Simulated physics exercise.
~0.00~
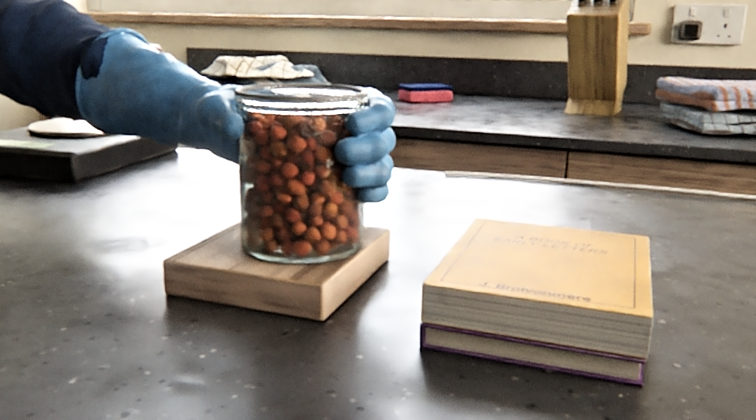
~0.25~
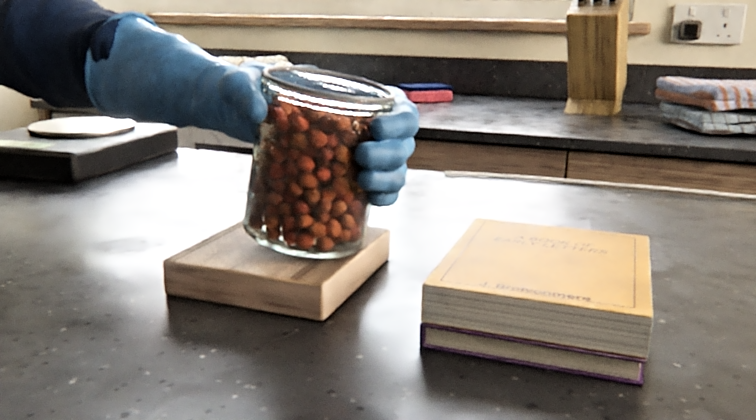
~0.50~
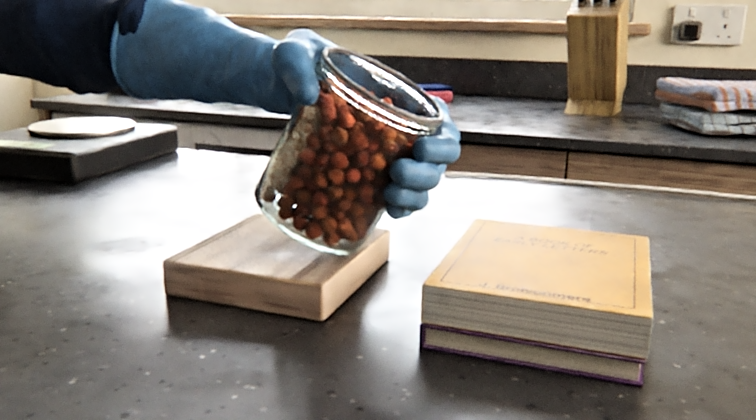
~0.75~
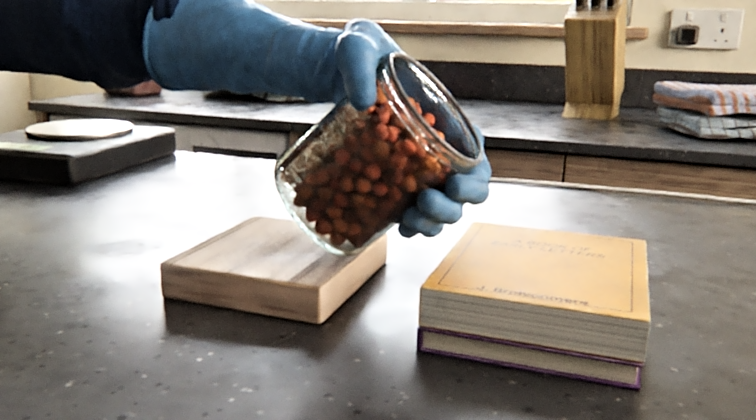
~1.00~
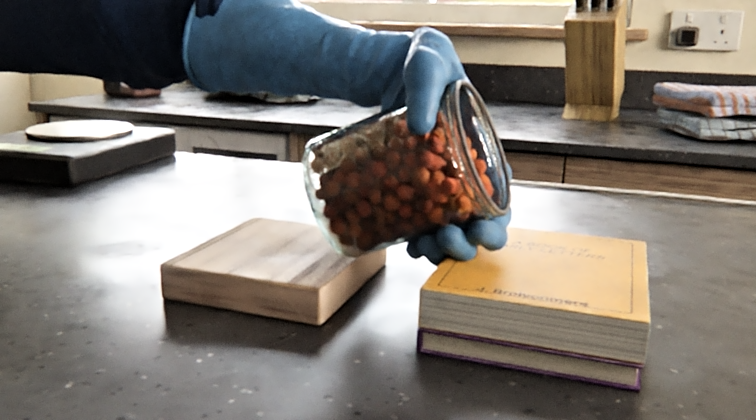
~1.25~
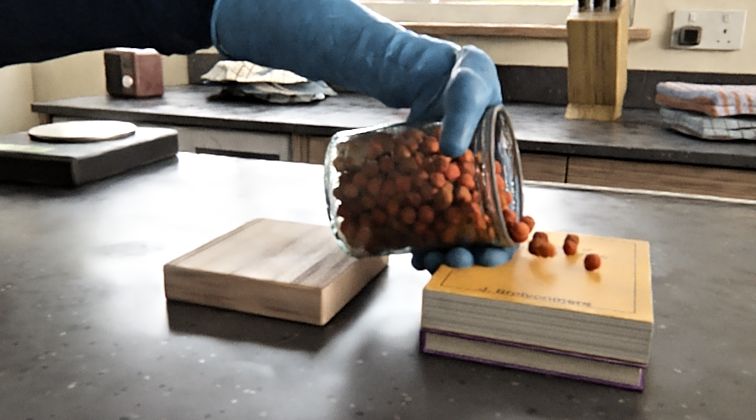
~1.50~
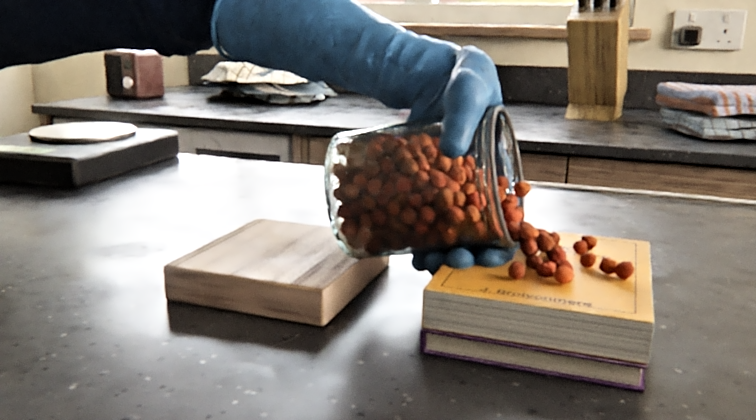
On a dark countertop, a gloved hand tips a jar onto stacked books, spilling some reddish-brown pellets.
